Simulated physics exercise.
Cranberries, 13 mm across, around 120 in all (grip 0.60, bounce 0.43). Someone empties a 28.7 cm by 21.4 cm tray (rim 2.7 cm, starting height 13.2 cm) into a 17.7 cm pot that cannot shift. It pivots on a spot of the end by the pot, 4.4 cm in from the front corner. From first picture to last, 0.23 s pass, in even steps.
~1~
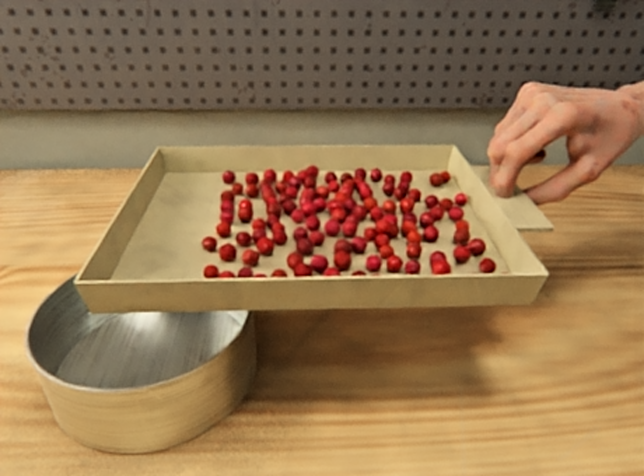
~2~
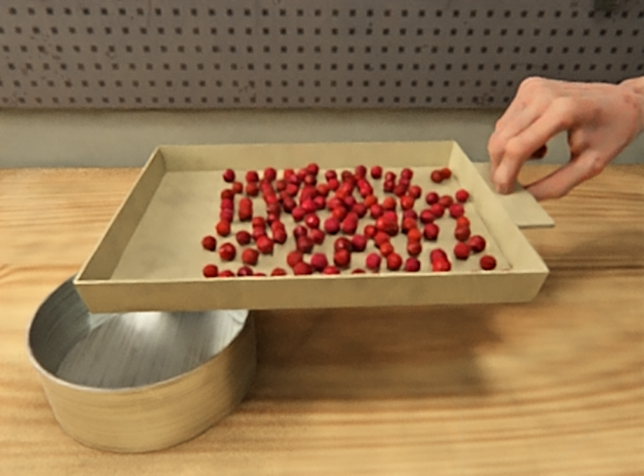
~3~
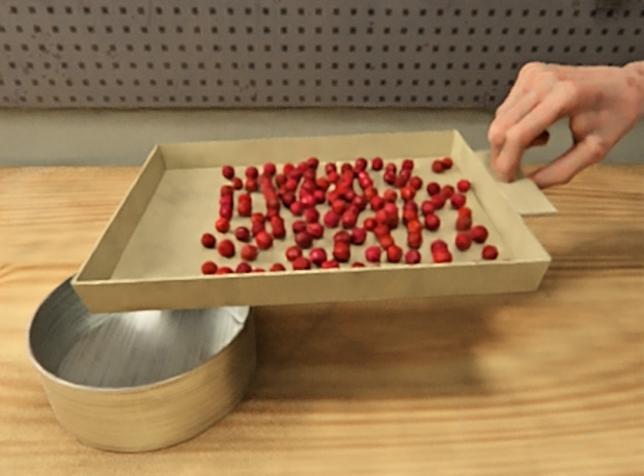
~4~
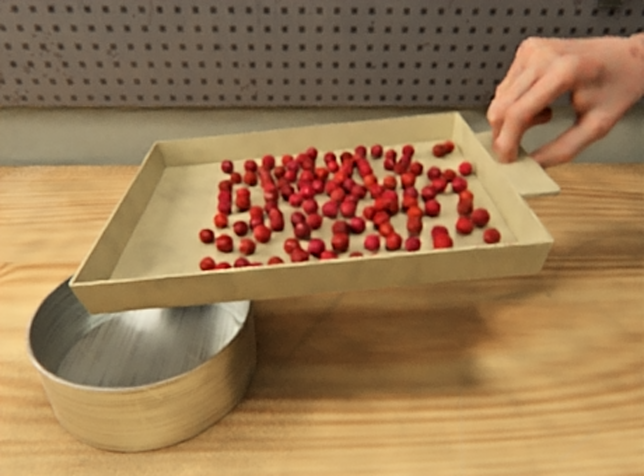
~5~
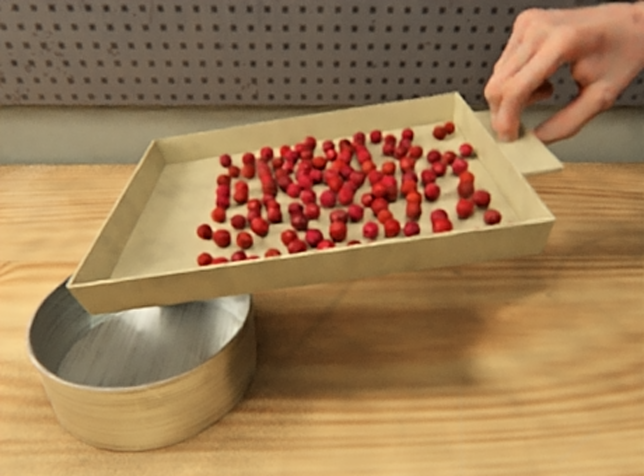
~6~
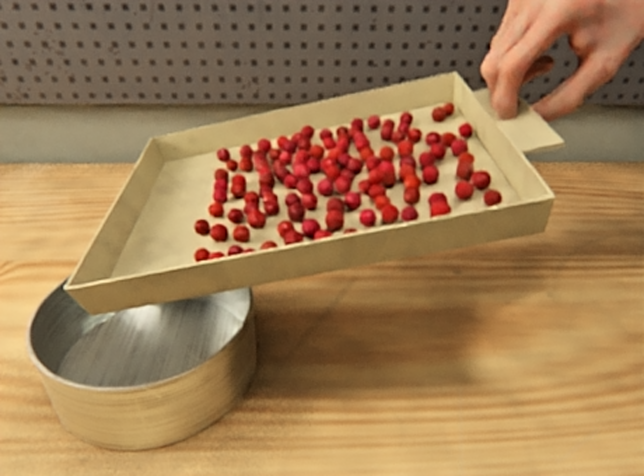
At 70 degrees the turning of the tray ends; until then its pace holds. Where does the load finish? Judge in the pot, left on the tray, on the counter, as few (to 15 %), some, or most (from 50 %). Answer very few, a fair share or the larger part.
Pot very few, tray the larger part, counter very few.
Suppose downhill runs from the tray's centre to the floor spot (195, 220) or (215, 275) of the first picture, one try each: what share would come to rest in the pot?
Some 5 and 0 per cent.
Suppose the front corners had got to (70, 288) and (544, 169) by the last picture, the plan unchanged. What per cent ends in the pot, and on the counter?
Pot 10, counter 10.
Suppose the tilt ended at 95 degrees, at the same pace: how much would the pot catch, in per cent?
Then about 55 per cent.
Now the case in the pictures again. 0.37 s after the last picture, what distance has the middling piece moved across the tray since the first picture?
About 10 cm.
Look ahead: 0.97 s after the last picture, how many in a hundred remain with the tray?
Some 90 per cent of the load.
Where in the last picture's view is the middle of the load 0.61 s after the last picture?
Near (119, 201).
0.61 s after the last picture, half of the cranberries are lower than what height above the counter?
Some 18 cm.
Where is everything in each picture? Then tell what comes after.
In the first picture, tray tilt 0 degrees, front corners at (82, 279) and (540, 271); middle of the pieces at (339, 216); pot at (145, 307).
In the second picture, tray tilt 1 degrees, front corners at (81, 279) and (541, 268); middle of the pieces at (339, 214).
In the third picture, tray tilt 3 degrees, front corners at (80, 280) and (543, 257); middle of the pieces at (339, 207).
In the fourth picture, tray tilt 6 degrees, front corners at (77, 281) and (545, 238), lowest corner left front; middle of the pieces at (338, 197).
In the fifth picture, tray tilt 9 degrees, front corners at (74, 283) and (546, 216), lowest corner left front; middle of the pieces at (336, 185).
In the sixth picture, tray tilt 13 degrees, front corners at (72, 284) and (546, 194), lowest corner left front; middle of the pieces at (334, 174); pot at (146, 305).
Then, 0.37 s after the last picture, tilt 41 degrees; the tray holds 100 %, the pot 0 %.
Then, 0.61 s after the last picture, tilt 59 degrees; the tray holds 100 %, the pot 0 %.
Then, 0.97 s after the last picture, tilt 70 degrees; the tray holds 90 %, the pot 5 %.
In the end, pot 5 %, tray 90 %, counter 5 %.
